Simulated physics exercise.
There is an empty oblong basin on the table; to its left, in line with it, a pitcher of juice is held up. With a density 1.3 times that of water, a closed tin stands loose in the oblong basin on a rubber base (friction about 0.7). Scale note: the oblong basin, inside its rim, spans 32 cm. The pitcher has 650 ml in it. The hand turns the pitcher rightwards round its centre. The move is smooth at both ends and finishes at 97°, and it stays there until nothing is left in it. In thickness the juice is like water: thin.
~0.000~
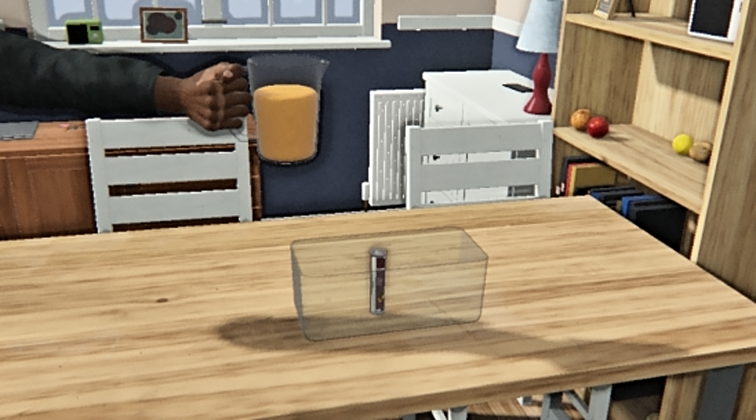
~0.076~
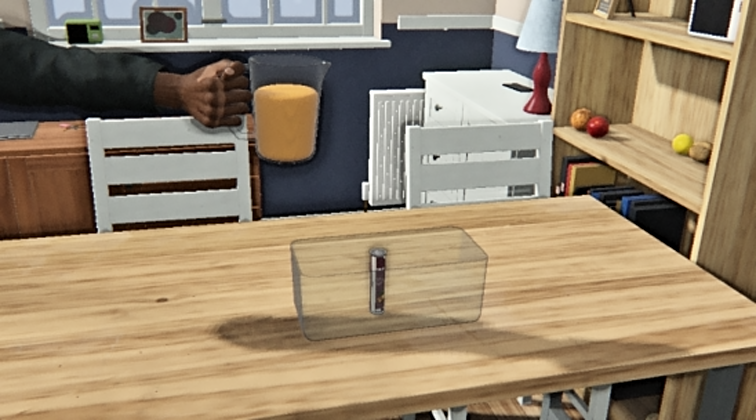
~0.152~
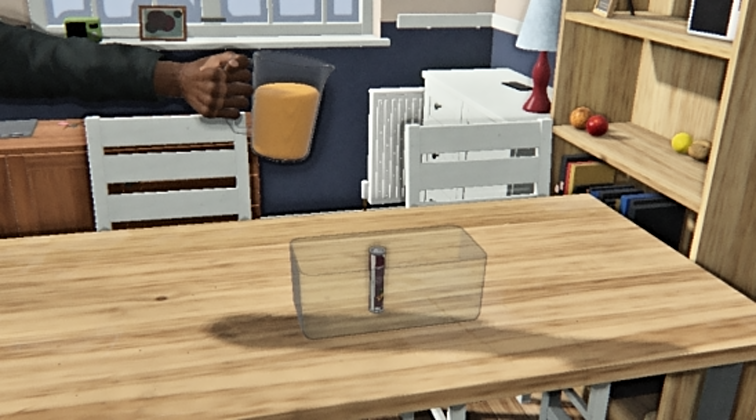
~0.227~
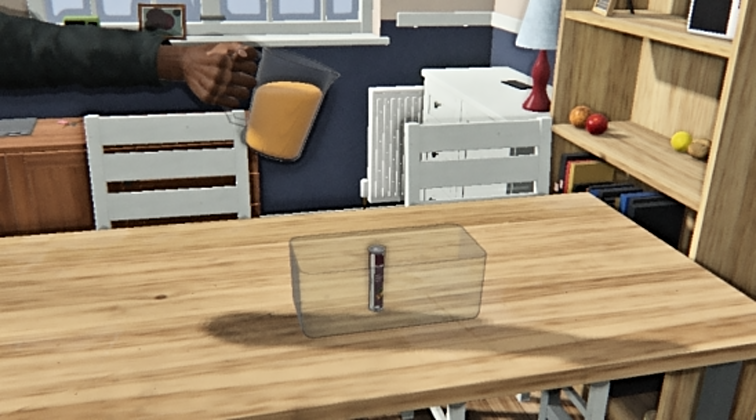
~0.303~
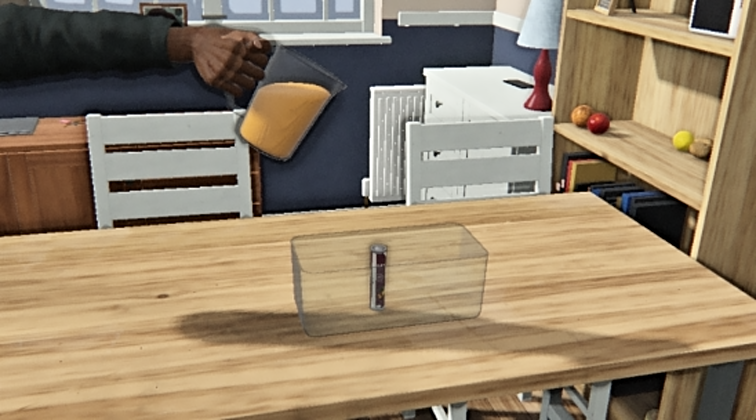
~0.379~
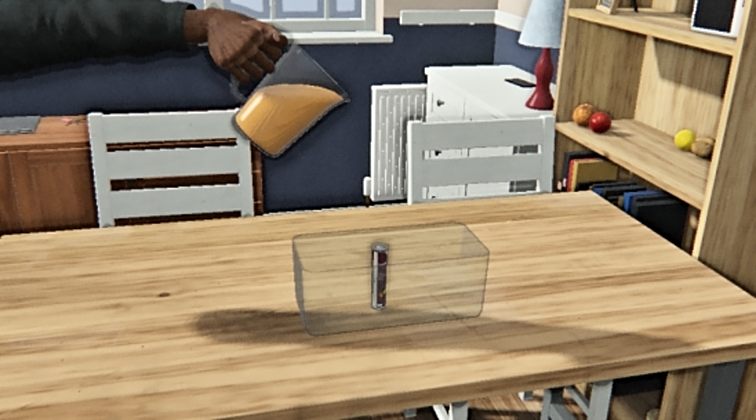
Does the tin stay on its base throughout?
It will weather it.
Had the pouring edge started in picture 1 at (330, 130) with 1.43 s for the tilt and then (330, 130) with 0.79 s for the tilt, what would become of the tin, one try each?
First it tips over; then it tips over.
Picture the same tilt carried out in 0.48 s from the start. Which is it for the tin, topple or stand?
Then the tin does not tip.
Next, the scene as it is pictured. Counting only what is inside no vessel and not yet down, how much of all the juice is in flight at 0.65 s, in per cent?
Some 26 per cent, I reckon.
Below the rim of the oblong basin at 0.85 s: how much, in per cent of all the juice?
My estimate is about 36 percent.
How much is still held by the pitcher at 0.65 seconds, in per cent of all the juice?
Near 72 in a hundred.
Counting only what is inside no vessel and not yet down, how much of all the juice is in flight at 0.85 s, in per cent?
Roughly 34 %.
Then, 0.65 s in, the tilt is 90° and 72 per cent is still to pour; the tin stands where it began.
Then, 0.85 s in, the tilt is 97° and 29 per cent is still to pour; the tin stands where it began.
Then, 1.06 s in, the tilt is 97° and 9 per cent is still to pour; the tin stands where it began.
Then, 1.29 s in, the tilt is 97° and 2 per cent is still to pour; the tin stands where it began.
Finally, the tin stands where it began.
